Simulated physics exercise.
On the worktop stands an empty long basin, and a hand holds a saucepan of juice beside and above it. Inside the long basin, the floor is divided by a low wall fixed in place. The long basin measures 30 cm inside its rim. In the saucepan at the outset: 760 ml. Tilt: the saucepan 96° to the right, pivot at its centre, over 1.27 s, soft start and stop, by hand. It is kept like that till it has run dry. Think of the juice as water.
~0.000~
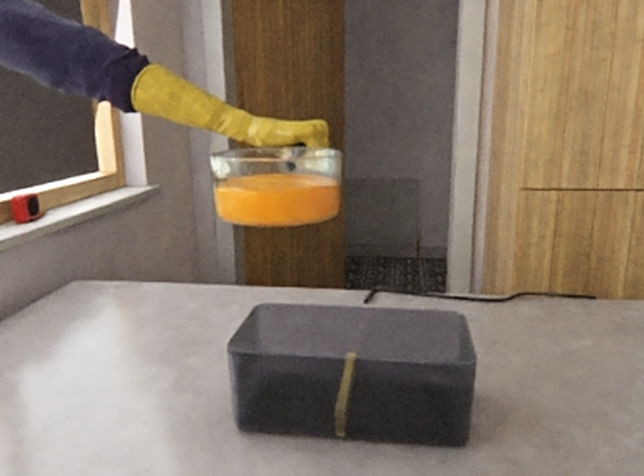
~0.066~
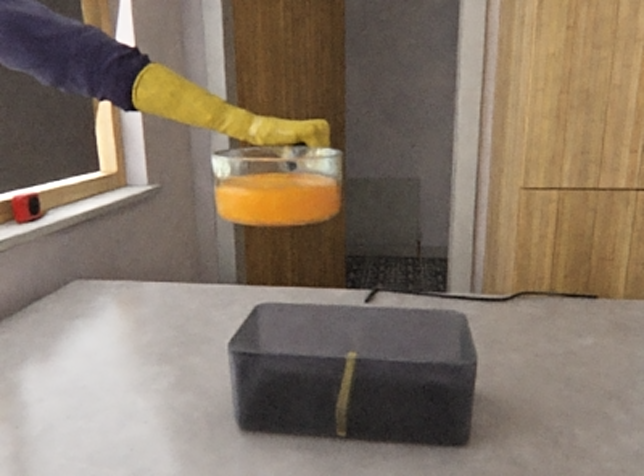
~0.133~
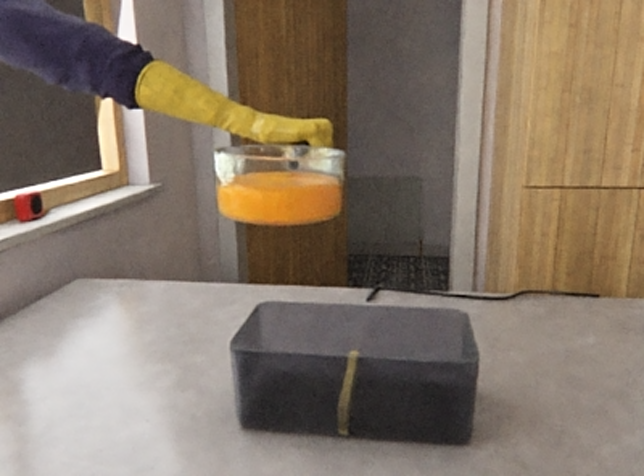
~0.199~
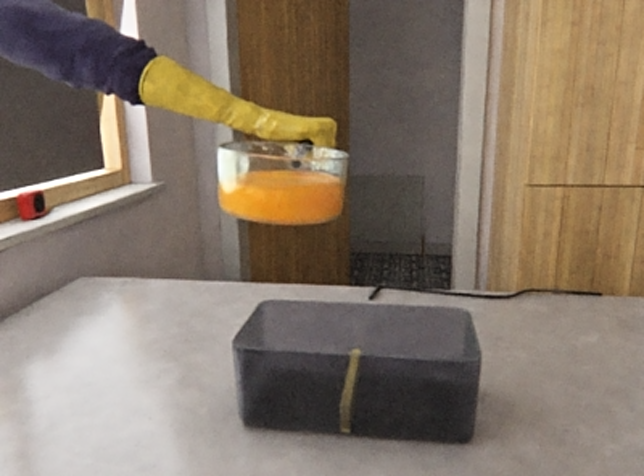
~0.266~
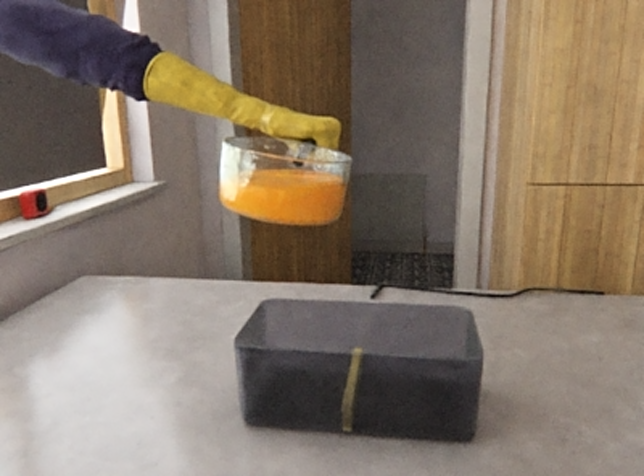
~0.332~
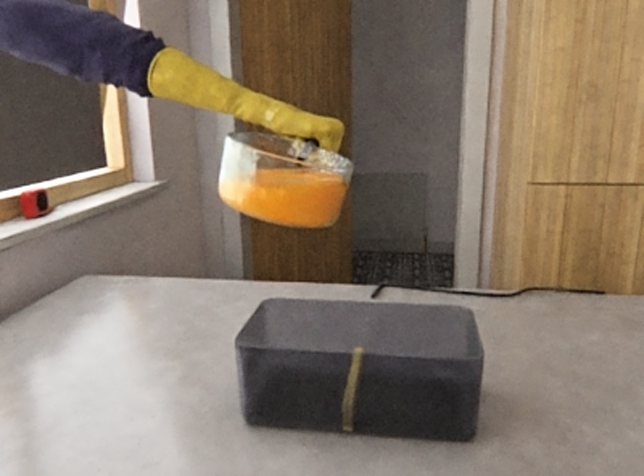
A yellow-gloved hand holding a glass saucepan of orange juice above a dark long basin, slowly tilting it to the right.
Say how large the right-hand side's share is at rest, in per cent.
Its share is roughly 90 per cent.
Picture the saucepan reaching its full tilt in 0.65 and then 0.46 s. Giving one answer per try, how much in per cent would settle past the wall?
The first try gives around 85 percent, the second around 75 percent.
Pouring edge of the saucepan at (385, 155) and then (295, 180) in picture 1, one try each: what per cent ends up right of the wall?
Result: 80 per cent, then 45 per cent.
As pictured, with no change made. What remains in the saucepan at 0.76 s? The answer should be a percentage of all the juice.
Near 68 in a hundred.
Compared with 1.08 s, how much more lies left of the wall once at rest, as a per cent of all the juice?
About 6 percent, give or take.
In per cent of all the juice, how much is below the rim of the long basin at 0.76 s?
Around 3%.
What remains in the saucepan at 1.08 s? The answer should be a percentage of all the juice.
Close to 20 percent of the whole amount.
Then, 0.76 s in, the tilt is 63° and 68 per cent is still to pour, 0 is left of the wall and 3 right of it.
Then, 1.08 s in, the tilt is 91° and 20 per cent is still to pour, 2 is left of the wall and 59 right of it.
Then, 1.41 s in, the tilt is 96° and 3 per cent is still to pour, 6 is left of the wall and 85 right of it.
Then, 1.77 s in, the tilt is 96° and 0 per cent is still to pour, 8 is left of the wall and 90 right of it.
Finally, 8 per cent lies left of the wall, 90 right of it and 1 outside.
